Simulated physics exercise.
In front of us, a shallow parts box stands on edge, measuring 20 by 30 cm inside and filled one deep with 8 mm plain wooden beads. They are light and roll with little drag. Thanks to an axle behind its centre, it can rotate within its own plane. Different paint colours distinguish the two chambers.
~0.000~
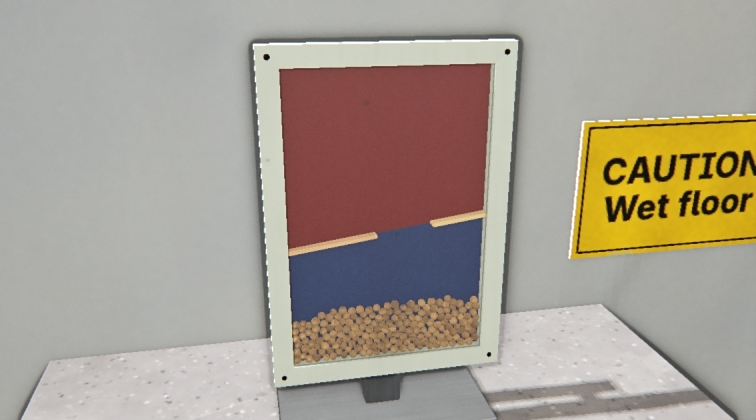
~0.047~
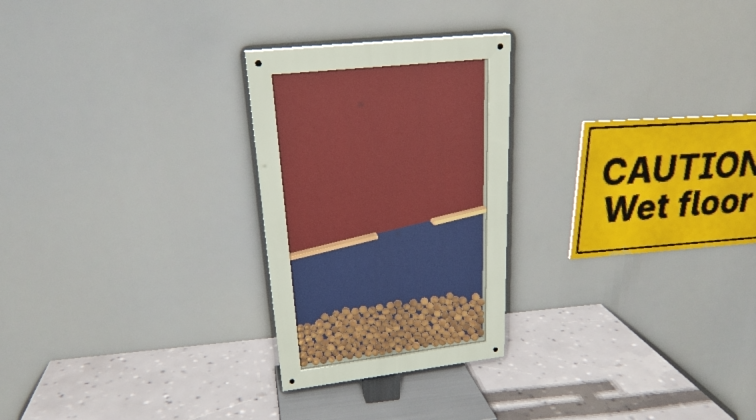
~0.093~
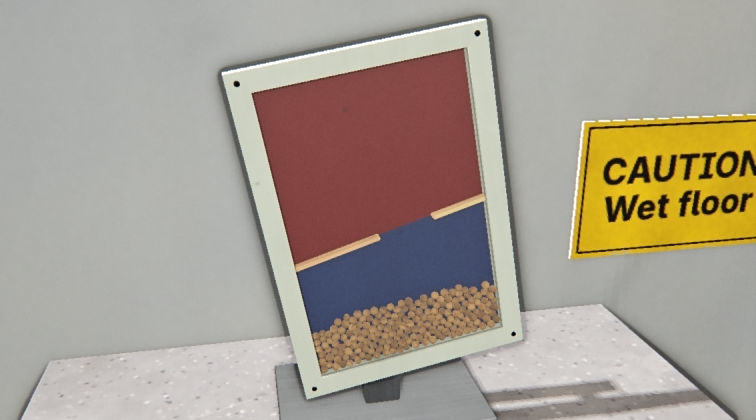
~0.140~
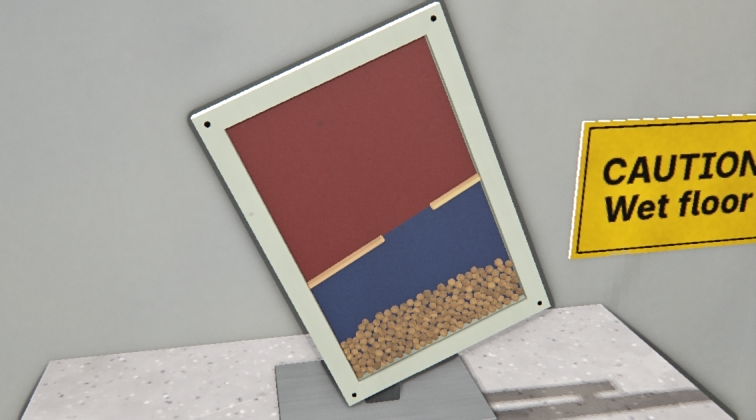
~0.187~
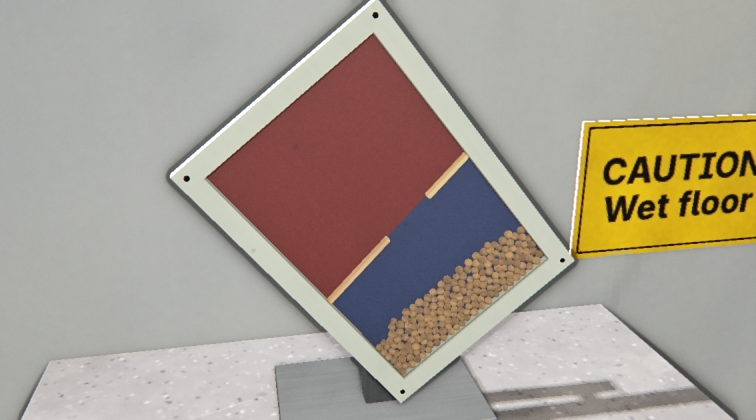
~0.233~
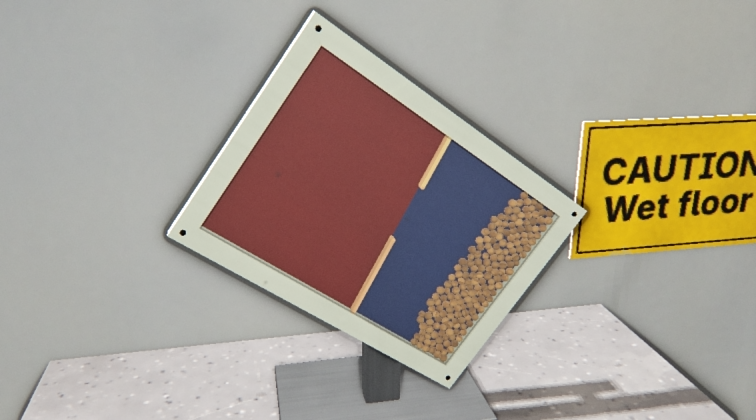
A framed panel with a red section above a blue one turned anticlockwise, slowly then farther, leaning steeply left, while the small brown beads in the blue section shifted along with it toward the right.
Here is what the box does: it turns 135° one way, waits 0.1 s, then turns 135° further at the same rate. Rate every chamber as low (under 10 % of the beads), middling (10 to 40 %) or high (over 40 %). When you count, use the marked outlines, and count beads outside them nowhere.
Red chamber: Middling; blue chamber: High.
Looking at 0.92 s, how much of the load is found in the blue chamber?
80 per cent.
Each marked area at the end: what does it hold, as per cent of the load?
At the end the red chamber has 25 percent and the blue chamber has 75 percent.
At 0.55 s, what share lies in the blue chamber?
That comes to some 95 percent of the load.
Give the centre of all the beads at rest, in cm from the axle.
Left: About 5 cm; below: About 7 cm.
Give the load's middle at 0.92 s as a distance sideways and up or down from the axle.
Some 3 cm right and 5 cm above.
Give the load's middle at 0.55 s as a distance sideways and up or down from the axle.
Roughly 9 centimetres to the right and 2 centimetres above.
After 0.55 s, it stands 135° anticlockwise; the beads' middle is 9 cm right of and 2 cm above the centre; red 5 %, blue 95 %.
After 0.92 s, it has come round 202° anticlockwise; the beads' middle is 3 cm right of and 5 cm above the centre; red 20 %, blue 80 %.
After 1.20 s, it has come round 270° anticlockwise; the beads' middle is 4 cm left of and 6 cm below the centre; red 25 %, blue 75 %.
At rest by 1.8 s, it has come round 270° anticlockwise; red 25 %, blue 75 %.
